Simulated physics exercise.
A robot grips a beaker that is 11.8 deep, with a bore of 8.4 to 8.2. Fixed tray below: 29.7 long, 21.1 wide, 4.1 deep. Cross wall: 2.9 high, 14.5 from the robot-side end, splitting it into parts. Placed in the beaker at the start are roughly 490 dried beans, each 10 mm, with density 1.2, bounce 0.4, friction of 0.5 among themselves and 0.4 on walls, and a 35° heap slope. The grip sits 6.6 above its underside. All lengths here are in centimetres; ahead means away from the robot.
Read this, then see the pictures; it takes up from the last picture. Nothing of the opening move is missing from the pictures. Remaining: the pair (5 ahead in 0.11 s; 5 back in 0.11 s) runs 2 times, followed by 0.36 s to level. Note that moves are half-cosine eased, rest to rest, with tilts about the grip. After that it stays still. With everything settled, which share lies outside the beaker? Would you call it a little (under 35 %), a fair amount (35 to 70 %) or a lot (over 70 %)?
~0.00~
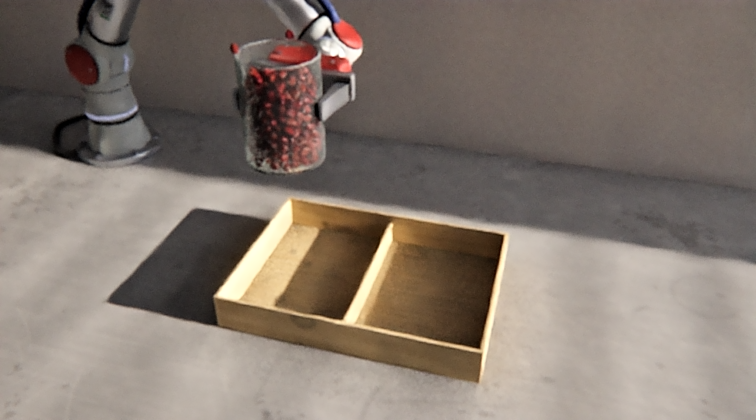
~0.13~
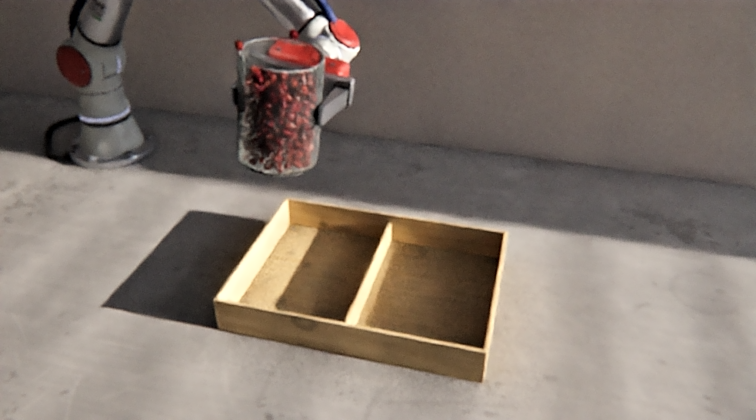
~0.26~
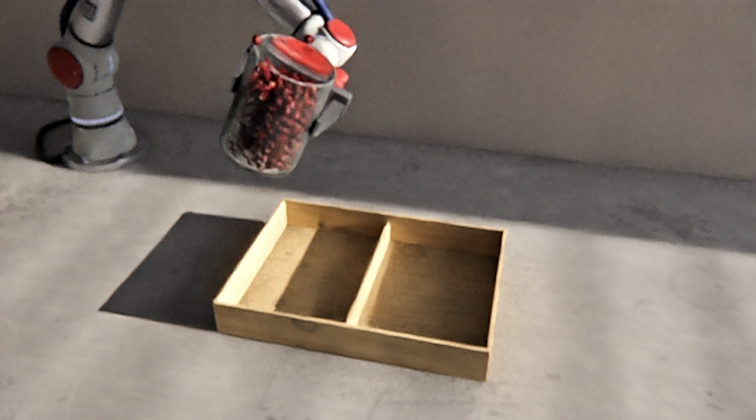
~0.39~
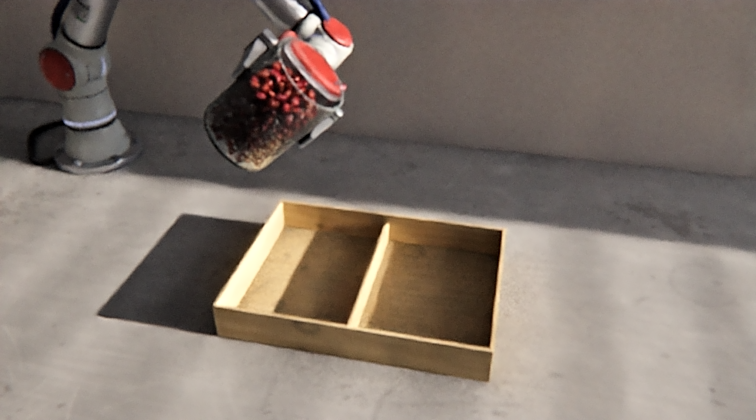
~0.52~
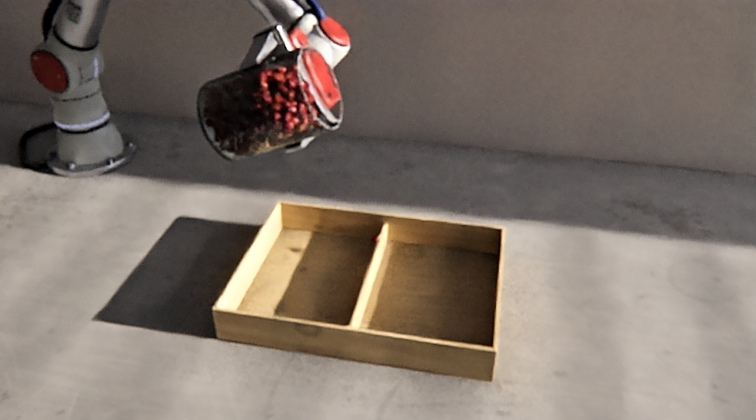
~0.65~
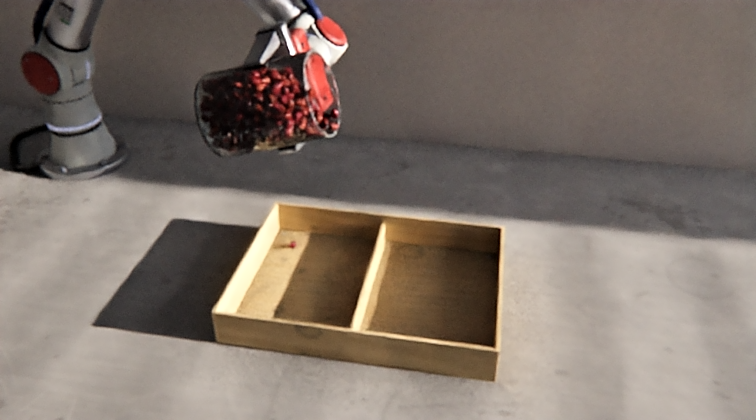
I would call it a fair amount, 35 to 70 %.
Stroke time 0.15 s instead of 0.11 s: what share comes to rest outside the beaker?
Estimate: Near 25 per cent.
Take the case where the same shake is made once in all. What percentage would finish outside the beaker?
30 per cent or so.
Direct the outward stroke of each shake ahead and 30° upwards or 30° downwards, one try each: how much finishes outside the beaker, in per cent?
It comes to around 65 per cent on the first try and around 15 per cent on the second.
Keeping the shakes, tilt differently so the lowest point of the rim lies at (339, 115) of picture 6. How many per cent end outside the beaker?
Roughly 20 percent, give or take.
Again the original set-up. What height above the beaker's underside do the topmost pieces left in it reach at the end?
Around 8.5 centimetres above the underside.
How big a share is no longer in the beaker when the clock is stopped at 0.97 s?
About 25 per cent.
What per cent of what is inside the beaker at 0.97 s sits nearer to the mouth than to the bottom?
I'd guess about 35 percent of it.
After 0.97 s, tilted 73° forward, highest piece 26 above the table; 372 in the beaker, 20 in the far-side part, 1 in the robot-side part, 97 in flight or on a rim.
After 1.29 s, tilted 30° forward, highest piece 28 above the table; 279 in the beaker, 160 in the far-side part, 42 in the robot-side part, 4 on the table or floor, 5 in flight or on a rim.
After 1.65 s, level, highest piece 26 above the table; 279 in the beaker, 164 in the far-side part, 42 in the robot-side part, 5 on the table or floor.
After 2.70 s, level, highest piece 26 above the table; 279 in the beaker, 164 in the far-side part, 42 in the robot-side part, 5 on the table or floor.
In the end, 279 in the beaker, 164 in the far-side part, 42 in the robot-side part, 5 on the table or floor. That is 43 % outside the beaker.
